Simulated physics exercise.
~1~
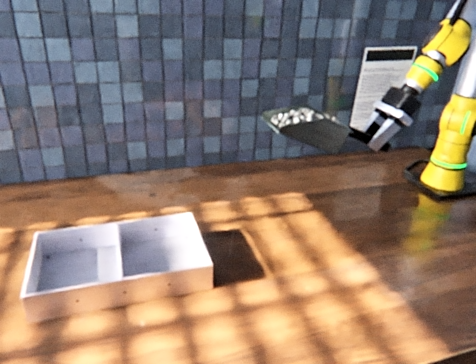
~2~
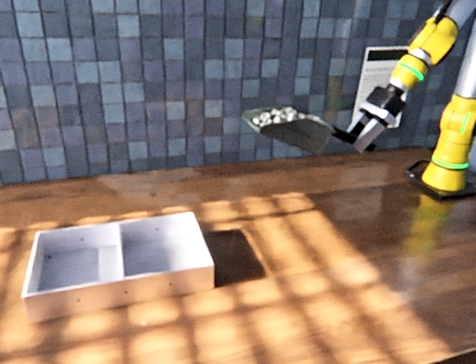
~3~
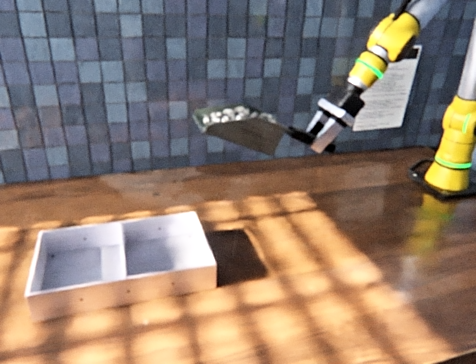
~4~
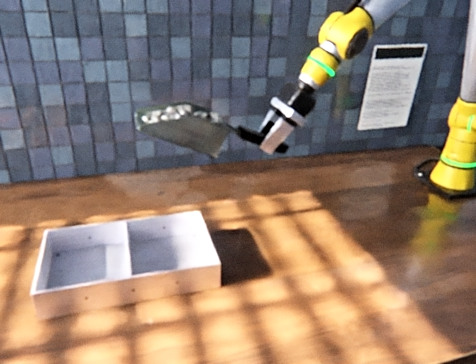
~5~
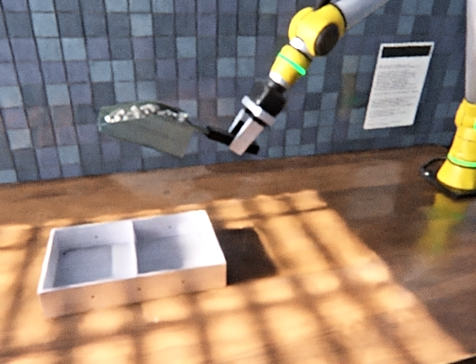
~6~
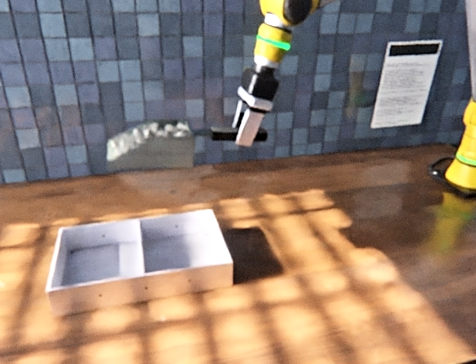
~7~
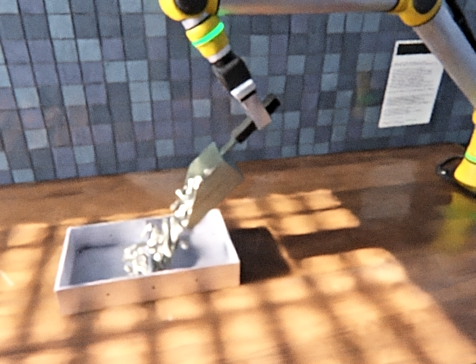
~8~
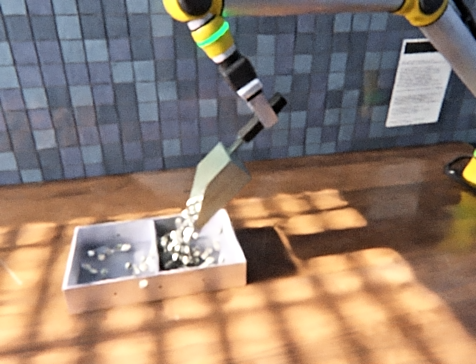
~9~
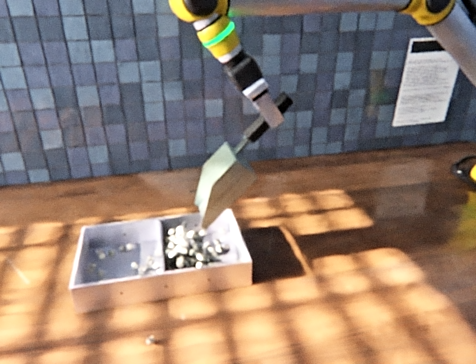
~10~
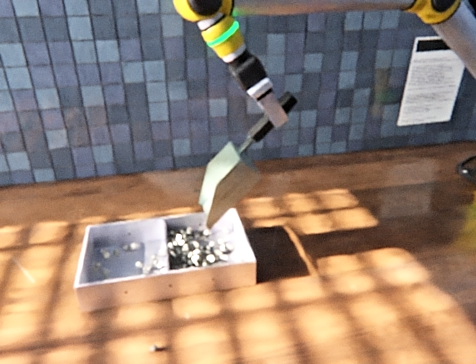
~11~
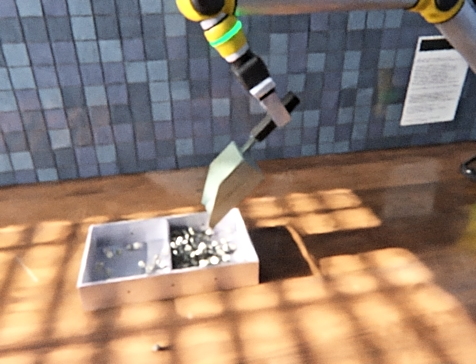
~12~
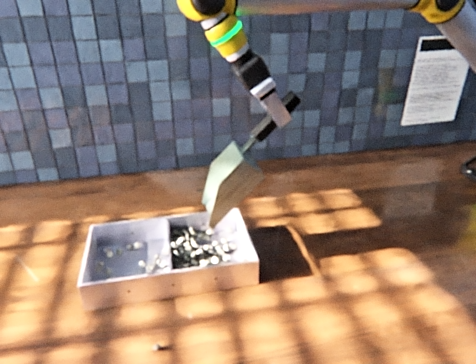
At the start, a yellow and black robot arm on the right holds a scoop heaped with small pale pebbles above a wooden table, while a white box with two compartments sits on the left. The arm carries the scoop left along the blue tiled wall, keeping it nearly level. It then lowers the scoop near the box and tips it steeply, sending pebbles pouring into both compartments. The remaining pebbles slide down into the right compartment. Finally the scoop stays tilted and still, with most pebbles piled on the right, some scattered on the left, and a stray one on the table.
